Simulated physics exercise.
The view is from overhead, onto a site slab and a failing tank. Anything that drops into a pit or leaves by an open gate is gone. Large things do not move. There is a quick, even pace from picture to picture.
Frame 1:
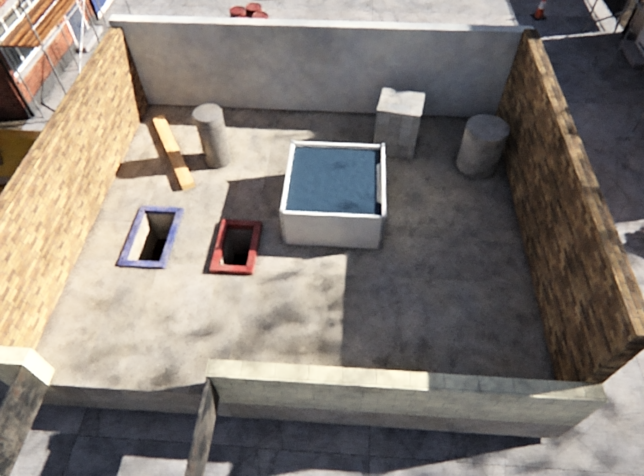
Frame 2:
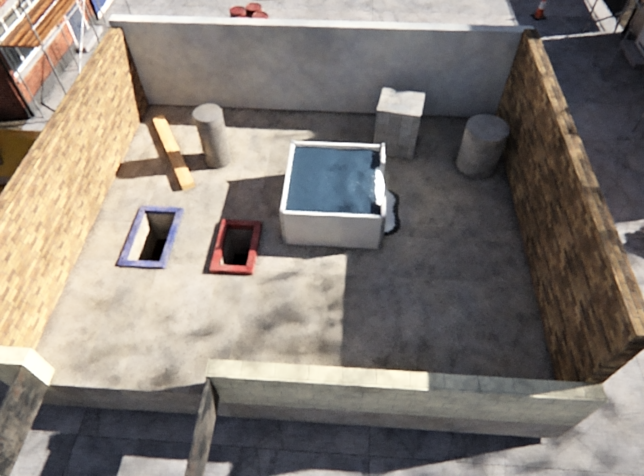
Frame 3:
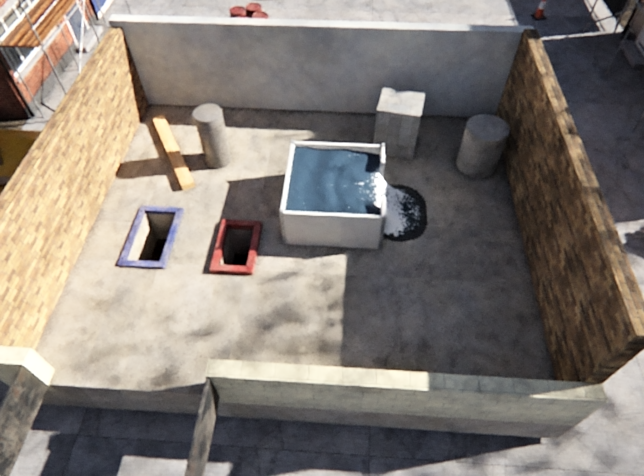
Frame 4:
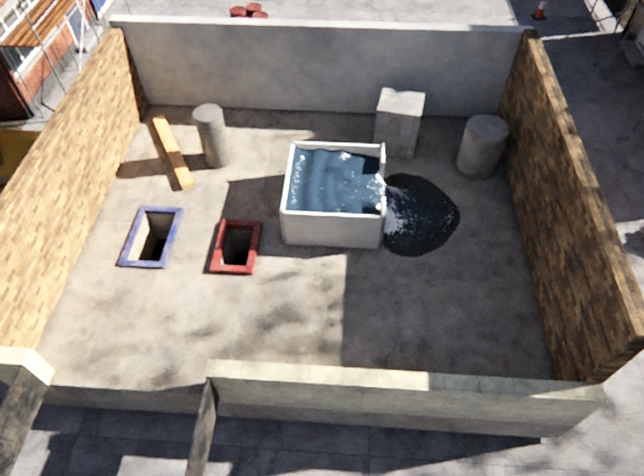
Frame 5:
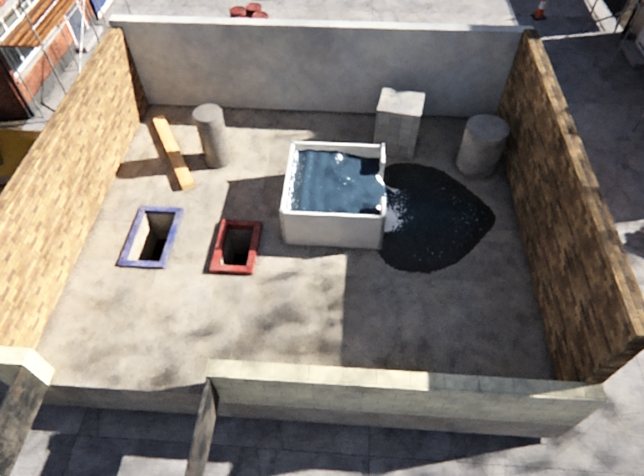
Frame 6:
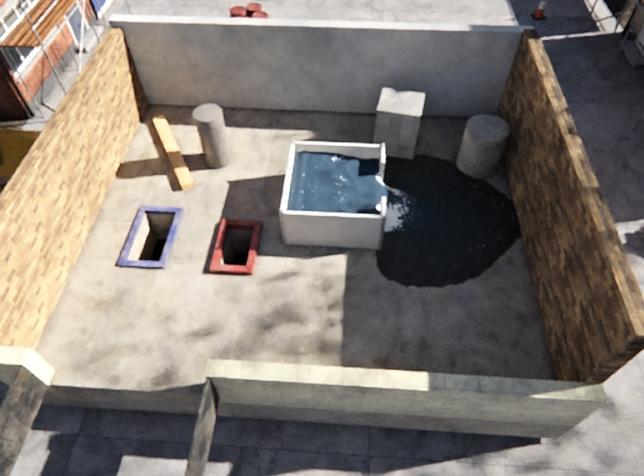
Water pouring from the right side of an open tank, spreading in a dark pool across a walled concrete slab.
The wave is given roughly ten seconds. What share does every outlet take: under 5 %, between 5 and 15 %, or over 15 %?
Result: The gate will get a thin slice beneath five per cent; the blue pit will get a thin slice beneath five per cent; the red pit will get a thin slice beneath five per cent.
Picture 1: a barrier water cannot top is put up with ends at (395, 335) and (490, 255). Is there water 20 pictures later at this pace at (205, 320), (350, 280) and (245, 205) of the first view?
First spared, second submerged, third spared.
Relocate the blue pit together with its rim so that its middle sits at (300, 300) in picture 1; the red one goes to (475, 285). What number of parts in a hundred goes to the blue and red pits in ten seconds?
The blue pit receives 2 per cent and the red pit 6 per cent.
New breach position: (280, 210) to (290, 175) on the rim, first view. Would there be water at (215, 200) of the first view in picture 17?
It would be soaked.
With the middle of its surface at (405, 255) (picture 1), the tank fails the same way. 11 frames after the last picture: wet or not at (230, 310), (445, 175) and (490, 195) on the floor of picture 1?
In sequence: Unflooded, next inundated, then inundated.
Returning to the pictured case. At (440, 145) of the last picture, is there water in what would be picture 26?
That place: Swamped.
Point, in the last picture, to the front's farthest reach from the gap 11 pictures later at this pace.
My pick would be pixel (560, 402).
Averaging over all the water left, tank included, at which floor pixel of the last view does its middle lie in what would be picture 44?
My reading is close to (401, 236).
A moment on, water covers 20 % of the floor; the gate 0 %, the blue pit 0 %, the red pit 0 %.
Next, water covers 25 % of the floor; the gate 0 %, the blue pit 0 %, the red pit 0 %.
Then, water covers 35 % of the floor; the gate 0 %, the blue pit 0 %, the red pit 0 %.
Later, water covers 70 % of the floor; the gate 0 %, the blue pit 0 %, the red pit 0 %.
In the end, water covers 95 % of the floor; the gate 3 %, the blue pit 0 %, the red pit 0 %.
